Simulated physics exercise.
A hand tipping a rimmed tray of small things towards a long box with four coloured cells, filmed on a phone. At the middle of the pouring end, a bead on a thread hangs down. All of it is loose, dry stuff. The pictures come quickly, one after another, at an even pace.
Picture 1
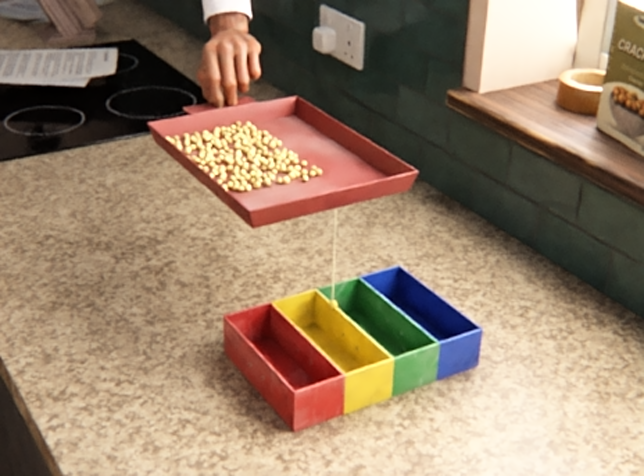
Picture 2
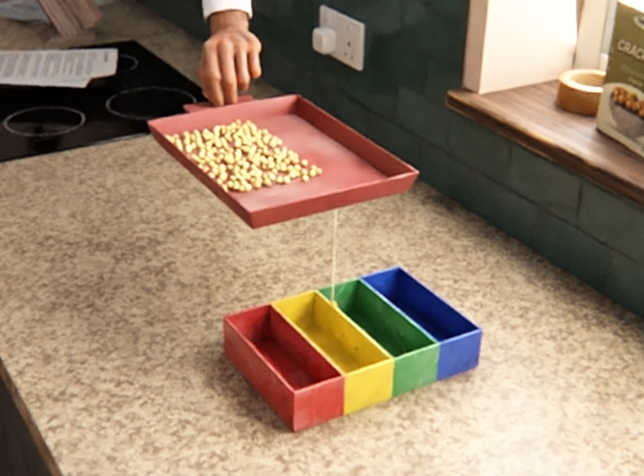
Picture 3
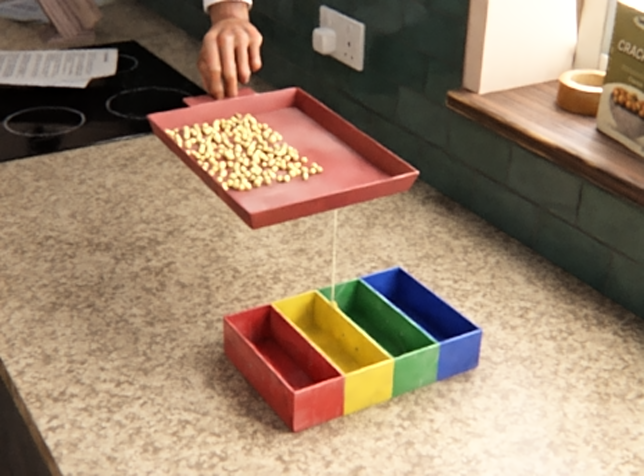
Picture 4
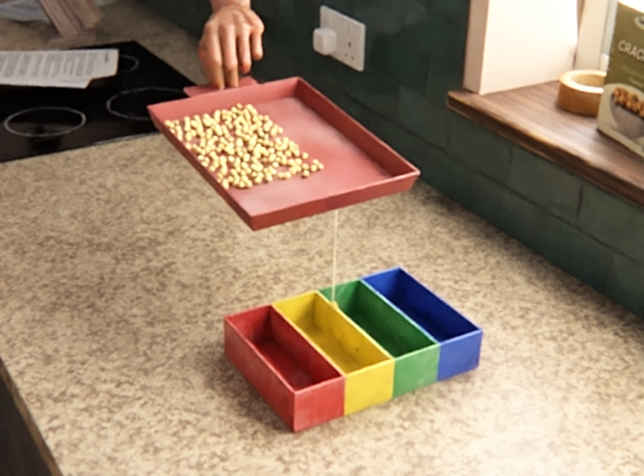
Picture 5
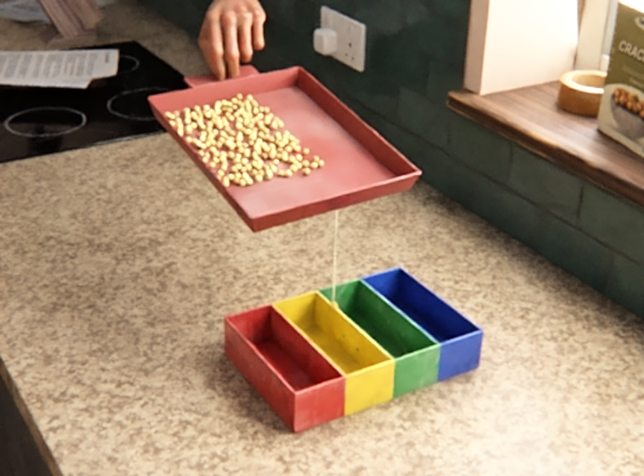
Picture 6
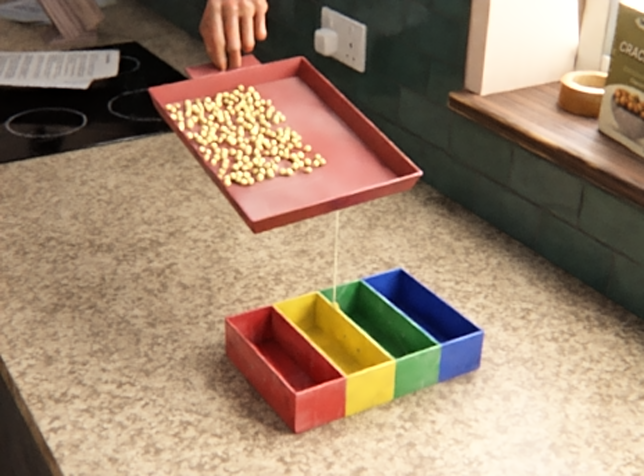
A hand holds a rimmed red tray of pale yellow soya beans above a speckled kitchen worktop, seen from slightly above, with a black hob behind at left and a socket on dark green tiles. Below the tray's near edge, where a thin thread hangs, sits a long box with red, yellow, green and blue cells. The hand steadily raises the tray's far end, tilting it slightly, while the beans stay bunched and the camera barely moves.
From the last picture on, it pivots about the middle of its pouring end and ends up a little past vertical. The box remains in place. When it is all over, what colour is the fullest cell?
It is the red one.
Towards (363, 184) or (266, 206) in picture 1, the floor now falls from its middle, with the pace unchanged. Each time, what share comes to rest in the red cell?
Respectively close to 0 and 70 in a hundred.
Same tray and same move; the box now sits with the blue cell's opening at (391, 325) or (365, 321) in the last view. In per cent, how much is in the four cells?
You'd get about 100 per cent first and about 100 per cent second.
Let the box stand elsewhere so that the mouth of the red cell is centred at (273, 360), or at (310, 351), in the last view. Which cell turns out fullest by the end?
So it's the cell in red for the first shift and red for the second.
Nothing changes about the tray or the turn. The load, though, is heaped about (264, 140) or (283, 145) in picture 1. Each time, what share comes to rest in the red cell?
About 50 %, then about 50 %.
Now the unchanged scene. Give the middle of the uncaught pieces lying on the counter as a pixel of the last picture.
About (224, 439) in the last picture.
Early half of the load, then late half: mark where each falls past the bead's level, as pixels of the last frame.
The opening part goes through (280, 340); what follows goes through (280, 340).
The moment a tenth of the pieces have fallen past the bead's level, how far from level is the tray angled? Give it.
Close to 90 degrees, I reckon.
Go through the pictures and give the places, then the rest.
Corners of the pouring end at (253, 207) and (410, 170), level; middle of the load at (238, 155), soya beans; bead on its thread at (332, 305); red cell at (319, 399); yellow cell at (369, 382); green cell at (415, 366); blue cell at (459, 351), in the first frame.
Corners of the pouring end at (253, 208) and (410, 171), level; middle of the load at (238, 155), in the second frame.
Corners of the pouring end at (253, 209) and (410, 171), tipped barely, lowest at the left corner; middle of the load at (238, 150), in the third frame.
Corners of the pouring end at (254, 211) and (411, 171), tipped a little, lowest at the left corner; middle of the load at (238, 144), in the fourth frame.
Corners of the pouring end at (255, 213) and (412, 171), tipped a little, lowest at the left corner; middle of the load at (239, 138), in the fifth frame.
Corners of the pouring end at (256, 216) and (414, 171), tipped a little, lowest at the left corner; middle of the load at (240, 134); red cell at (321, 402); yellow cell at (370, 385); green cell at (417, 368); blue cell at (461, 353), in the sixth frame.
Soon, tray tipped steeply; nearly all on the tray; a stray few in the red cell; a stray few falling or outside the box.
A while on, tray tipped right over; about two thirds on the tray; a small part in the red cell; about a quarter falling or outside the box.
Towards the end, tray tipped past a quarter turn; about two thirds in the red cell; a small part in the yellow cell; about a quarter falling or outside the box.
Finally, tray tipped past a quarter turn; about two thirds in the red cell; a small part in the yellow cell; none in the green cell; none in the blue cell; about a quarter outside the box.
